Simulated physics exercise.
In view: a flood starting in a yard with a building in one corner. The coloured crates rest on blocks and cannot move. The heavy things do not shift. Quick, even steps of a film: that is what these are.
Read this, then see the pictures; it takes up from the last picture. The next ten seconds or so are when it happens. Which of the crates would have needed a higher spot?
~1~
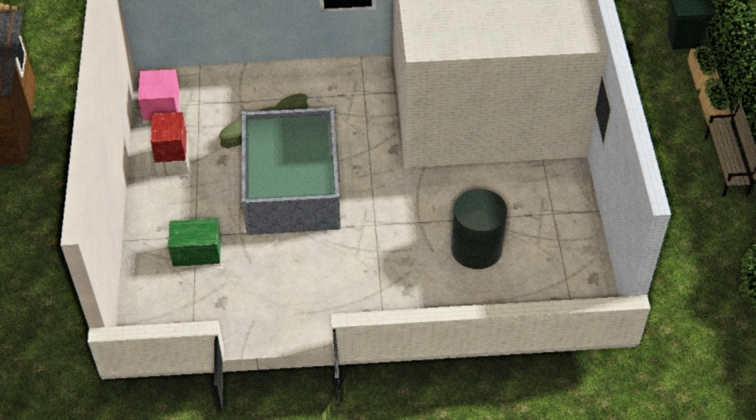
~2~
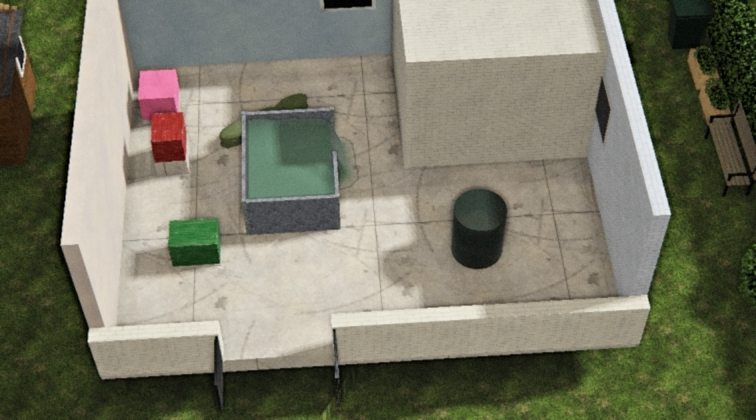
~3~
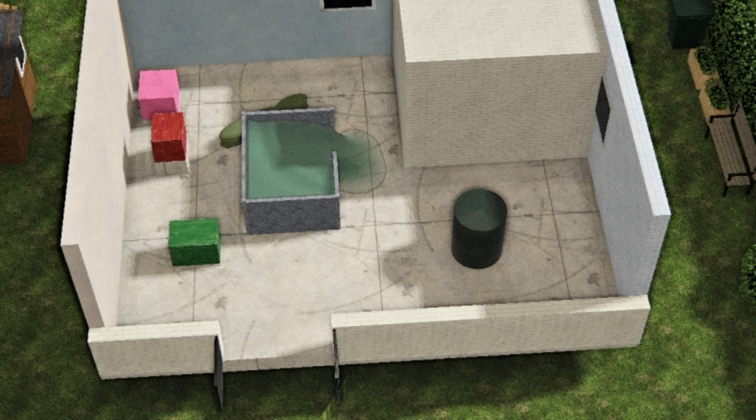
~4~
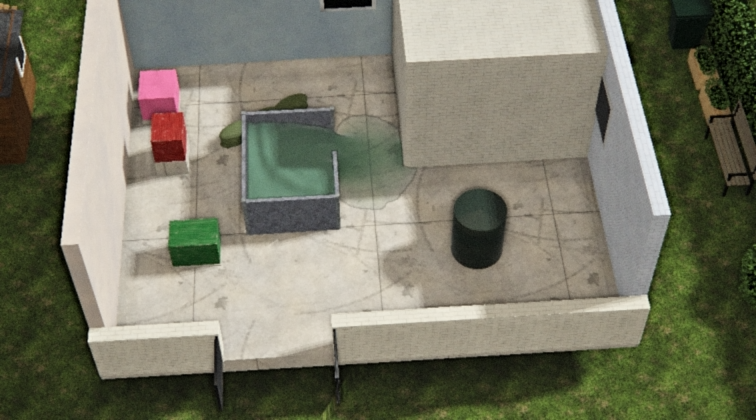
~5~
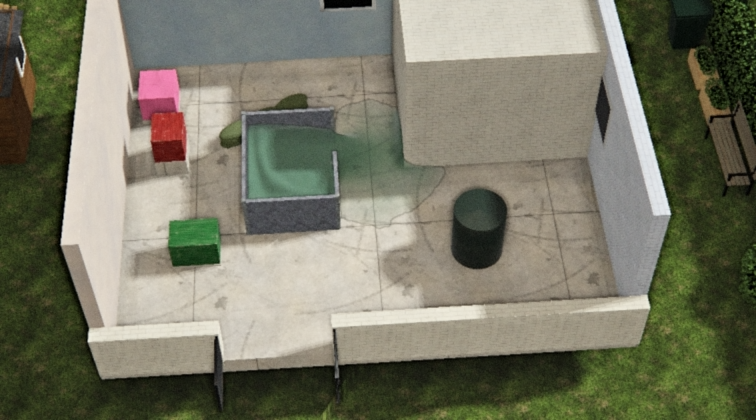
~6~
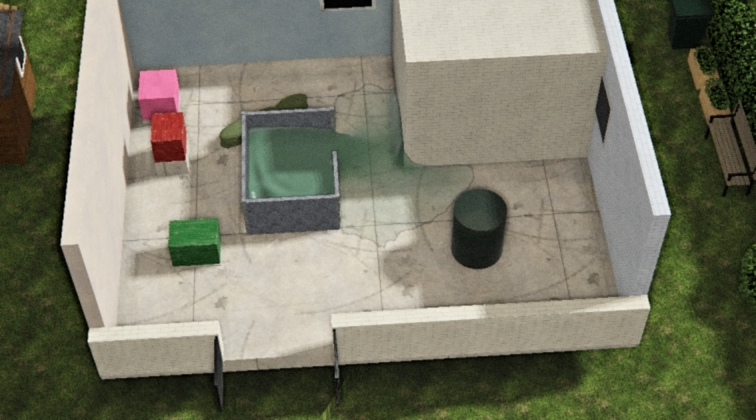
The red crate is going to stay clear of the water; the green crate is going to be reached by the water; the pink crate is going to be reached by the water.
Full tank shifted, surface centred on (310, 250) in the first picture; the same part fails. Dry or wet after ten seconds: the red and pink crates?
I reckon the red one is unharmed, while the pink one is unharmed.
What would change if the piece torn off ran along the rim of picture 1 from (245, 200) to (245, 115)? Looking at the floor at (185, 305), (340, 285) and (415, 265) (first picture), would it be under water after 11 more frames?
As listed: Flooded, no water, not flooded.
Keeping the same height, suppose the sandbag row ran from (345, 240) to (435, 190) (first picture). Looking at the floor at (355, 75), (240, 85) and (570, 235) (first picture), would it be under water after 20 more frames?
The three spots come out soaked, soaked and soaked, in that sequence.
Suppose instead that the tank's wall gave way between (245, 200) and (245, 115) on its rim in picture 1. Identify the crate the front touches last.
That would be the pink crate.
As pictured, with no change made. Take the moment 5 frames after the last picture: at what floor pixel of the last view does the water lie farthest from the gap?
Close to (573, 206), I think.
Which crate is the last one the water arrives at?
That would be the green one.
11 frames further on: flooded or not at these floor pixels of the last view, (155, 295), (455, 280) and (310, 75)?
Result by point, in sequence: Unwetted, then waterlogged, then waterlogged.
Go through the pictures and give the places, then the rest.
Still water in the tank at (289, 157), in the first picture.
Water pours out at (333, 152) and has run to (344, 142), in the second picture.
Water pours out at (333, 154) and has run to (381, 174), in the third picture.
The front is at (409, 175), out from the gap at (333, 155), in the fourth picture.
Water pours out at (333, 155) and has run to (437, 176), in the fifth picture.
Water pours out at (333, 155) and has run to (469, 174), in the sixth picture.
A moment on, water covers 20 % of the floor; the red crate not reached, the green crate not reached, the pink crate not reached.
Next, water covers 40 % of the floor; the red crate not reached, the green crate not reached, the pink crate not reached.
Then, water covers 55 % of the floor; the red crate water round its plinth, the green crate not reached, the pink crate water round its plinth.
Later, water covers 90 % of the floor; the red crate water round its plinth, the green crate water round its plinth, the pink crate water round its plinth.
In the end, water covers 100 % of the floor; the red crate stayed above the water, the green crate was topped, the pink crate was topped.
